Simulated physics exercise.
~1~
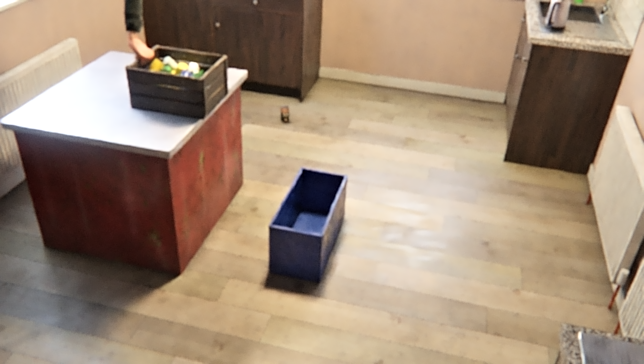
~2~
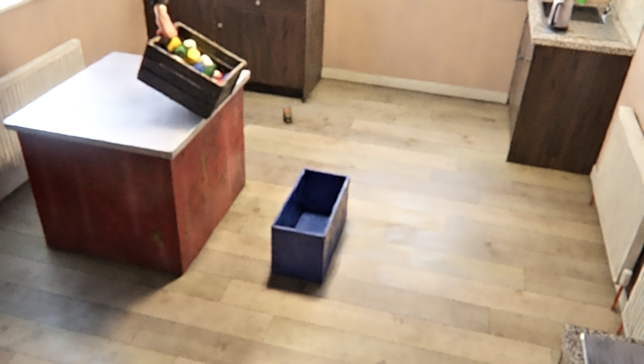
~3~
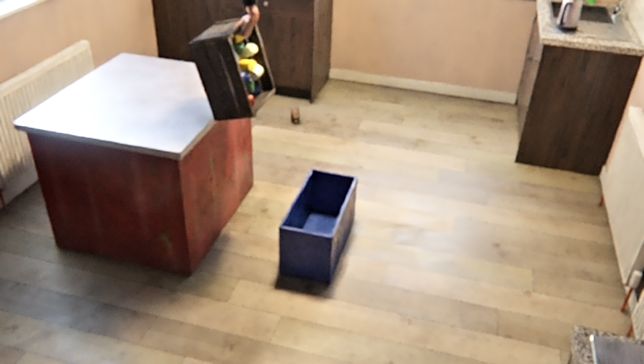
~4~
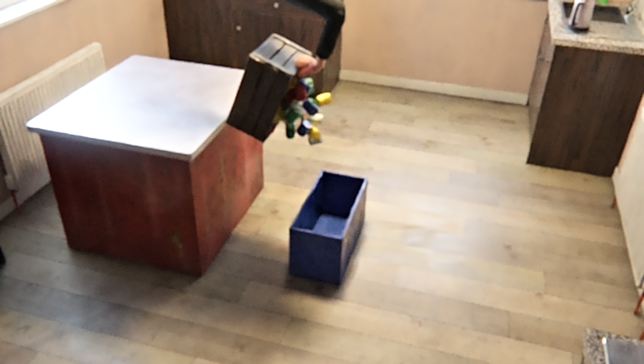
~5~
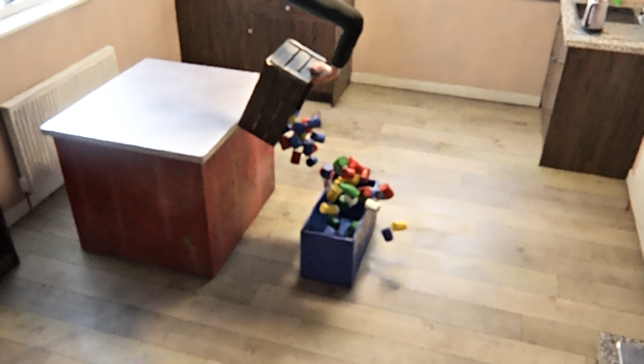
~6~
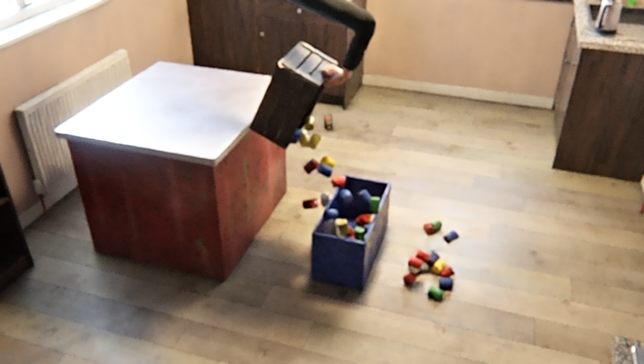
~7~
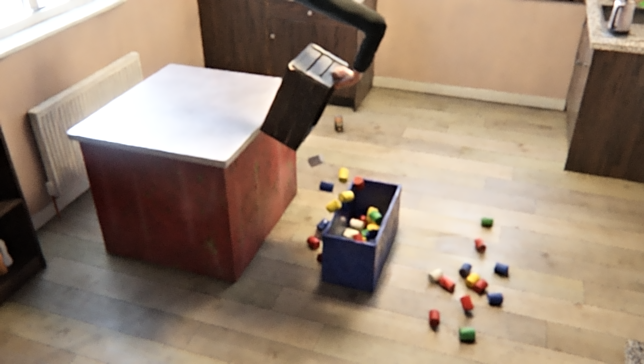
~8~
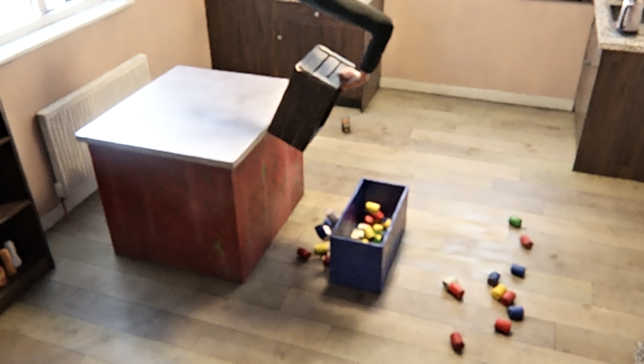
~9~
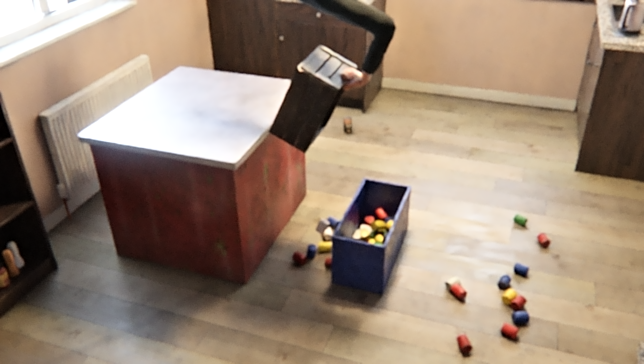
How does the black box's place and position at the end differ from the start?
At the start the black box sits level on top of the bench, but by the end it is held tipped steeply over at the bench's right edge, with its open side facing down towards the blue bin.
